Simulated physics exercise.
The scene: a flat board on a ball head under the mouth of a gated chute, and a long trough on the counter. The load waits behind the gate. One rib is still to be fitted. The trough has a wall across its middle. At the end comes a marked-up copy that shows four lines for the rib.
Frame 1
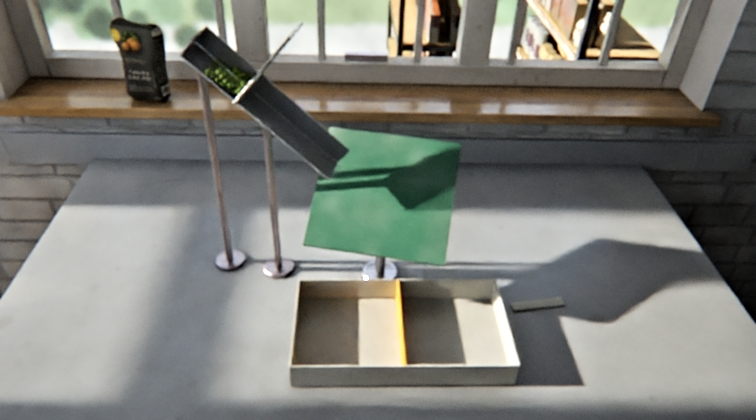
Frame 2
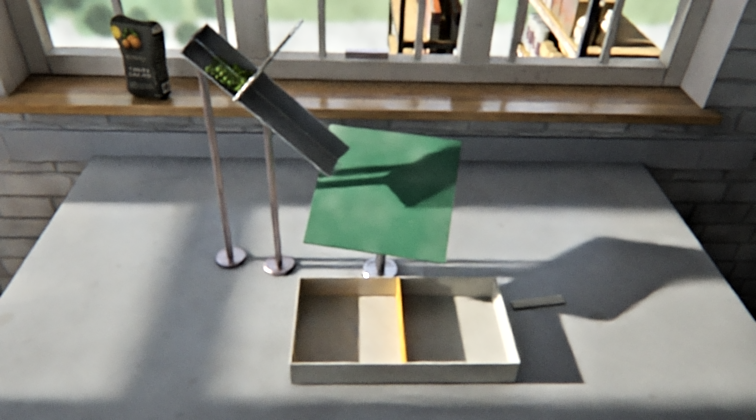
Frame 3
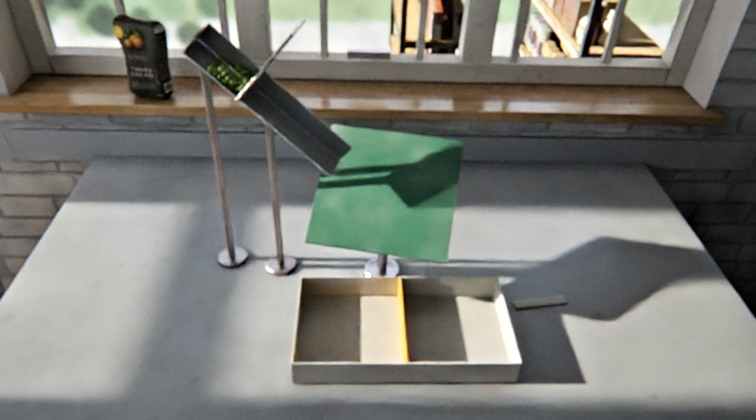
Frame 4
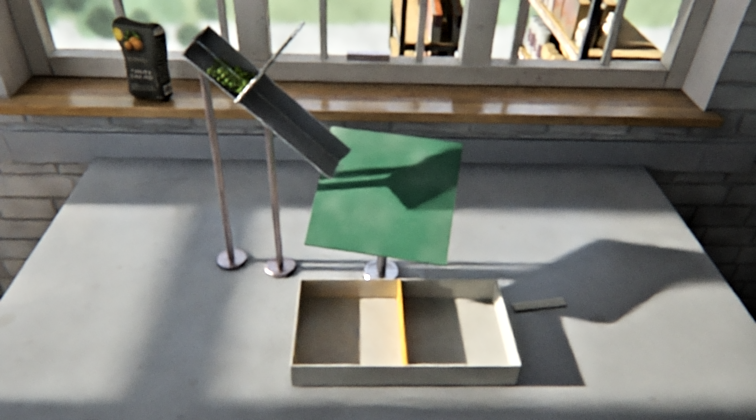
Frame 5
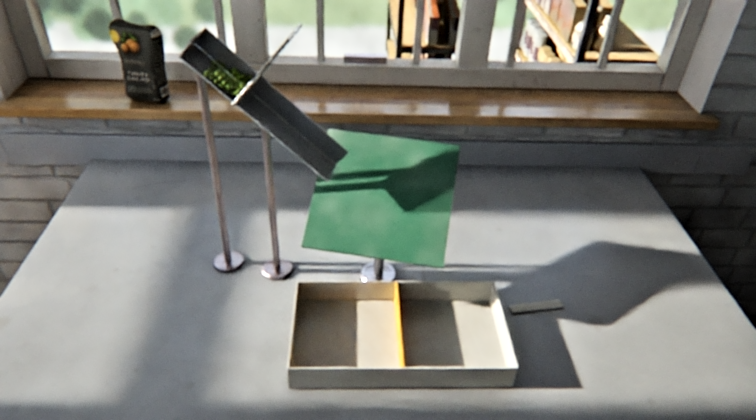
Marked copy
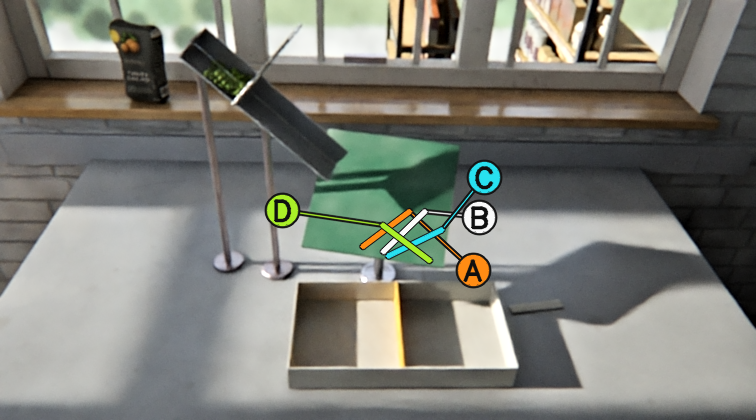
On a grey counter, a chute of green peas, a green board and a trough stay still.
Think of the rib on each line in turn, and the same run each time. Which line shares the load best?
D beats the others.
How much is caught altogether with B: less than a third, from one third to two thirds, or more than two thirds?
More than two thirds.
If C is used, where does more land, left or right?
Left.
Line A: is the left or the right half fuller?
More lands on the left.
On the marked copy, line A from (409, 211) to (362, 246); line B from (424, 211) to (383, 251); line C from (441, 229) to (388, 256); line D from (382, 225) to (429, 260).
Choosing A, of what is caught, nearly all in the left half, a stray few in the right.
Choosing B, of what is caught, nearly all in the left half, a small part in the right.
Choosing C, of what is caught, nearly all in the left half, a small part in the right.
Choosing D, of what is caught, about a third in the left half, about two thirds in the right.
